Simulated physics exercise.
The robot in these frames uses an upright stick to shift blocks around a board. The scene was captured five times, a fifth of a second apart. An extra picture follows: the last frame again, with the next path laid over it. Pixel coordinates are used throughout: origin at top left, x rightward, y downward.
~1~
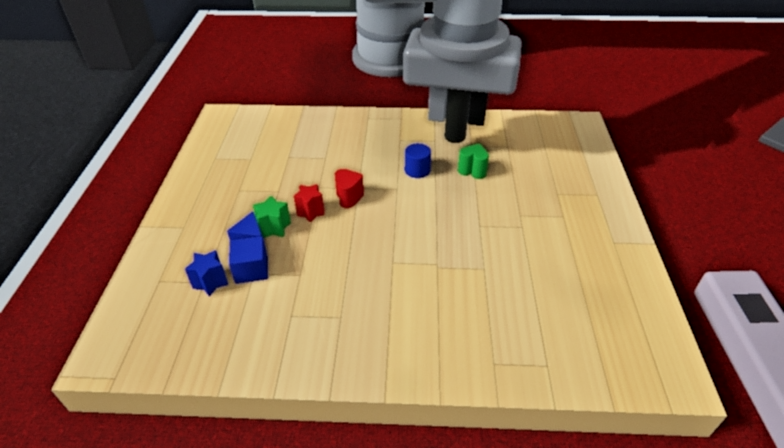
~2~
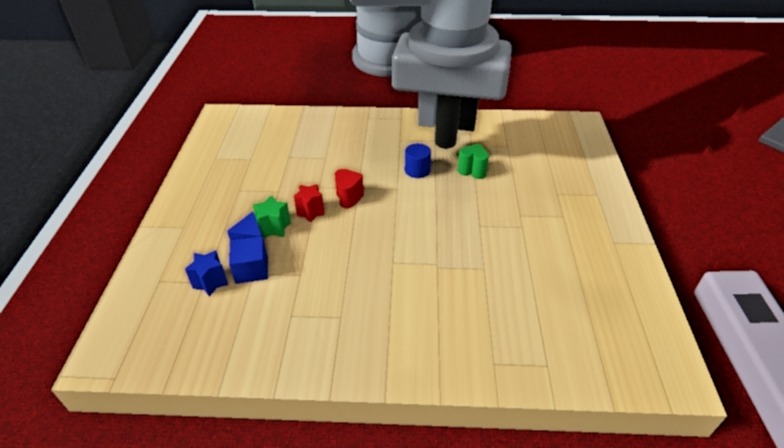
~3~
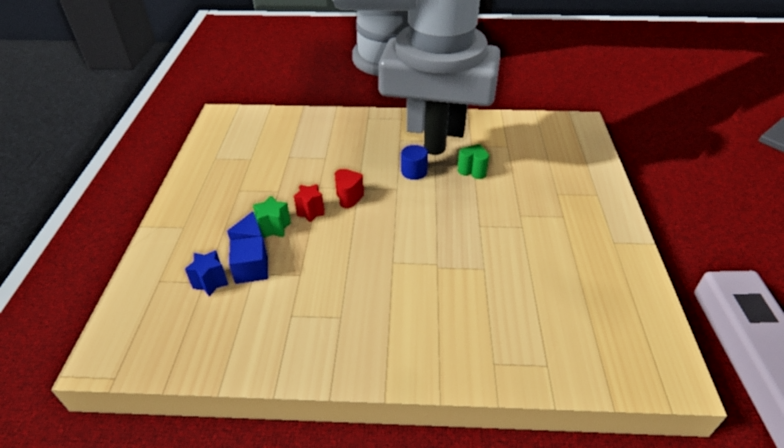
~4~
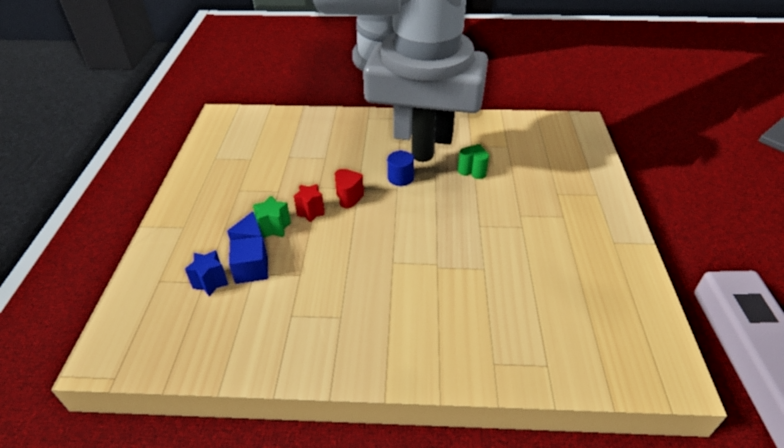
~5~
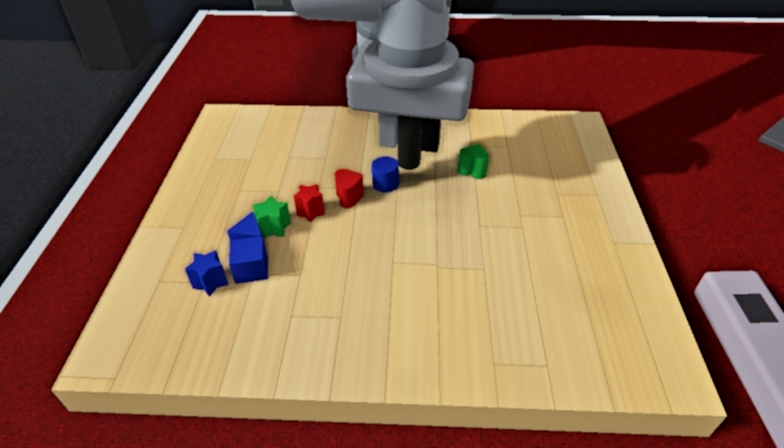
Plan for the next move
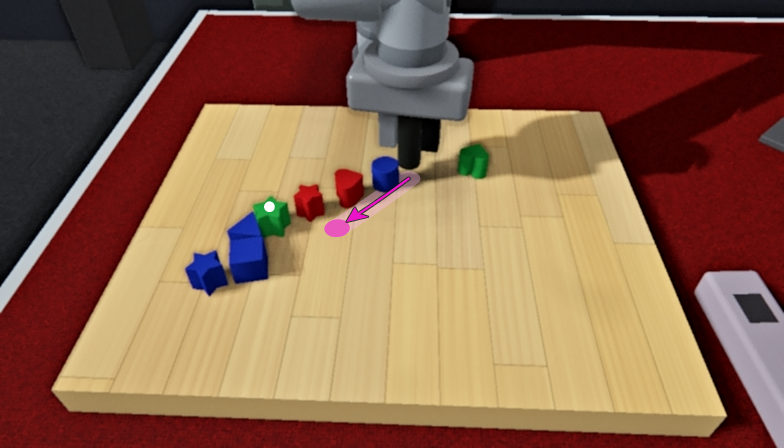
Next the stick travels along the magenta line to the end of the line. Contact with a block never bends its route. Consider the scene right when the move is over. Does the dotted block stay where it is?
Yes - that is the case.
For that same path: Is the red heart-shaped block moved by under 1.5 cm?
That would be a no.
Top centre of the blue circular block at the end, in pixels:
I'd place it at (346, 177), taking the centre of its top.
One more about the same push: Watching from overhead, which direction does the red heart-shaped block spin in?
Seen from overhead, it turns anticlockwise.
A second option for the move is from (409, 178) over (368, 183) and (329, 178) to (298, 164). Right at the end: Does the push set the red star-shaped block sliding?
I believe so.
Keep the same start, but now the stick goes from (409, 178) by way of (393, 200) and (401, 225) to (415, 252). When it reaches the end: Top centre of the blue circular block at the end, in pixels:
For the centre of its top, I'd go with (369, 173).
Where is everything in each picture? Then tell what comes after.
Stick tip at (455, 138); block tops, green star-shaped block at (269, 207); red star-shaped block at (308, 192); red heart-shaped block at (347, 177); blue circular block at (418, 150), in the first picture.
Stick at (445, 144); blocks unchanged, in the second picture.
Stick at (435, 150); blue circular block at (415, 152), in the third picture.
Stick at (423, 157); blue circular block at (401, 158), in the fourth picture.
Stick at (409, 164); green star-shaped block at (269, 207); red star-shaped block at (308, 192); red heart-shaped block at (347, 177); blue circular block at (385, 164), in the fifth picture.
Path on the board, from (409, 178) directly to (337, 228); the dot is on the green star-shaped block.
The first path, step by step. One third of the way, stick at (387, 180); red heart-shaped block at (333, 181); blue circular block at (361, 172).
Two thirds of the way, stick at (362, 197); red star-shaped block at (303, 193); red heart-shaped block at (319, 181), turned 25° anticlockwise; blue circular block at (346, 177).
At the end, stick at (336, 214); green star-shaped block in place; red star-shaped block at (303, 193); red heart-shaped block at (319, 181), turned 25° anticlockwise; blue circular block at (346, 177).
